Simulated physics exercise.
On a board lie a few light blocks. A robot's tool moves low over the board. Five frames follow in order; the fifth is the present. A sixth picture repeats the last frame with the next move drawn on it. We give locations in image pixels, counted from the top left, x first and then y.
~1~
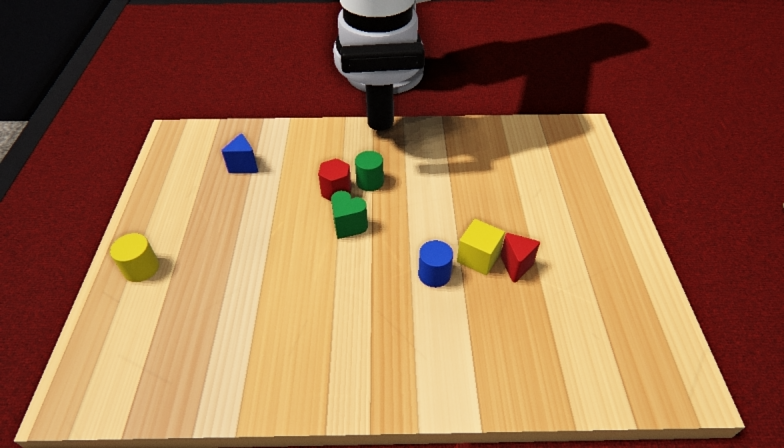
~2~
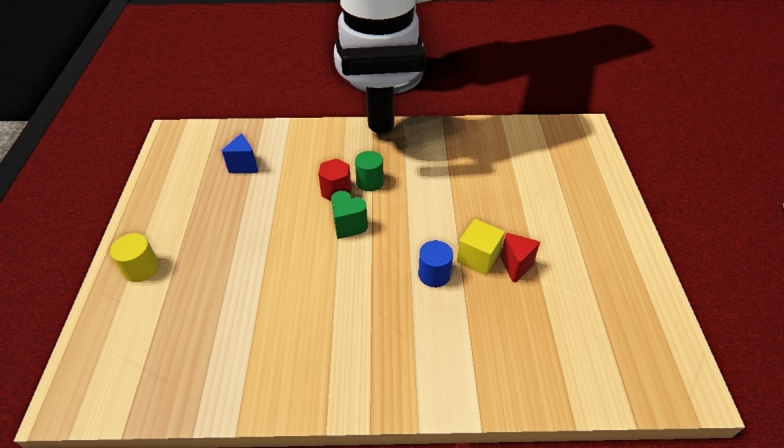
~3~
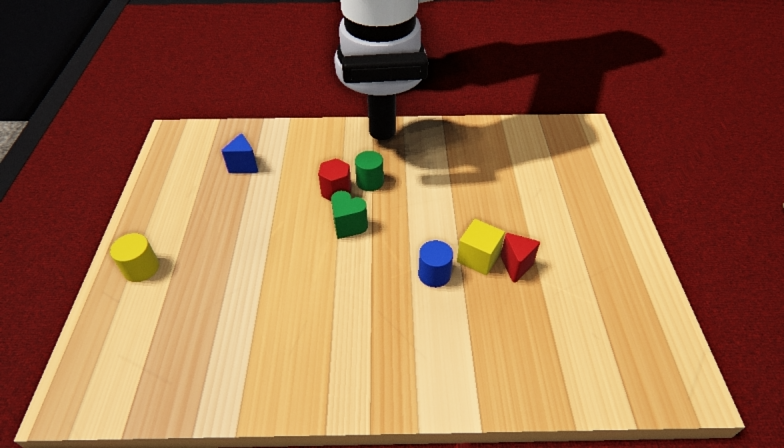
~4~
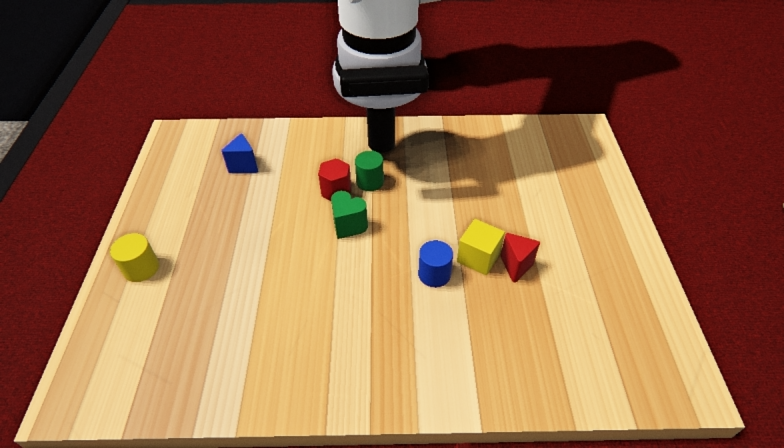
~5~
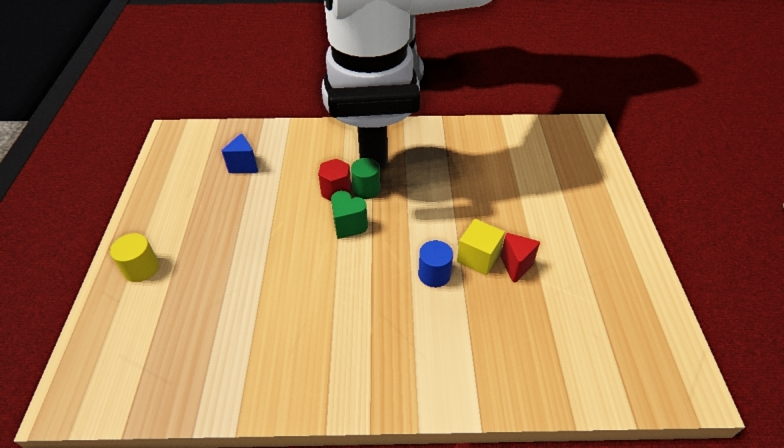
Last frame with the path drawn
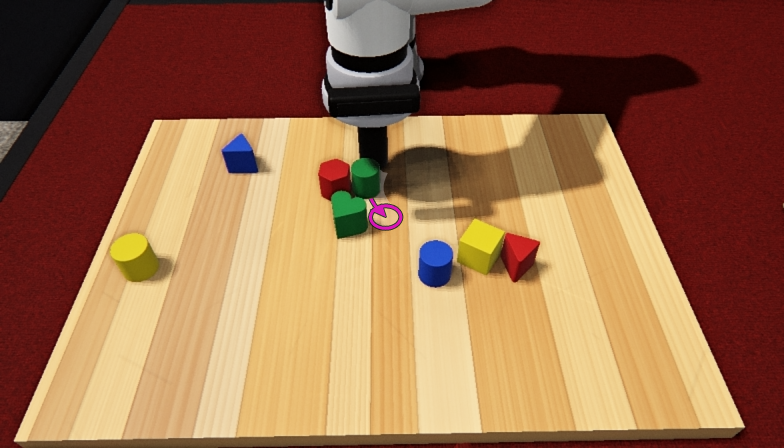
The video shows colored blocks scattered on a wooden board as a robot arm's dark tool moves slightly toward the viewer from the far edge, then nudges the green cylinder a small distance beside the red hexagonal block.
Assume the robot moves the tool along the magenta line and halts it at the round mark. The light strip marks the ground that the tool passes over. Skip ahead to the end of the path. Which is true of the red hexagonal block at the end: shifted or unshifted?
That one stays where it is.
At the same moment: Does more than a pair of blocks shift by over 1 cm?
That would be a no.
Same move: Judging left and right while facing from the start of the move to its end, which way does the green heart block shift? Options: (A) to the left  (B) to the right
The answer is B.
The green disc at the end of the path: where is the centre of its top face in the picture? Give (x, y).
It sits at (363, 211).
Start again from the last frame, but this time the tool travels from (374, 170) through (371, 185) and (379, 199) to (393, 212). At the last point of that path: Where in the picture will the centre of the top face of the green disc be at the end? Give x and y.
The green disc ends near (367, 203).
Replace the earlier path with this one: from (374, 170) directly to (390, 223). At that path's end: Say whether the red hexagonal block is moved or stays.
The result: It stays put.
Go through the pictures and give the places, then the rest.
The first picture shows tool tip at (381, 123); block tops, red hexagonal block at (334, 169); green heart block at (347, 204); green disc at (369, 159).
The second picture shows tool at (381, 125); blocks unchanged.
The third picture shows tool at (382, 132); blocks unchanged.
The fourth picture shows tool at (382, 144); blocks unchanged.
The fifth picture shows tool at (374, 161); red hexagonal block at (334, 169); green heart block at (347, 204); green disc at (365, 167).
Path on the board, from (374, 170) over (369, 186) and (373, 202) to (386, 217).
The first path, step by step. Halfway along, tool at (369, 186); green heart block at (342, 210); green disc at (357, 192).
At the end, tool at (386, 208); red hexagonal block in place; green heart block at (335, 220), turned 30° clockwise; green disc at (363, 211).
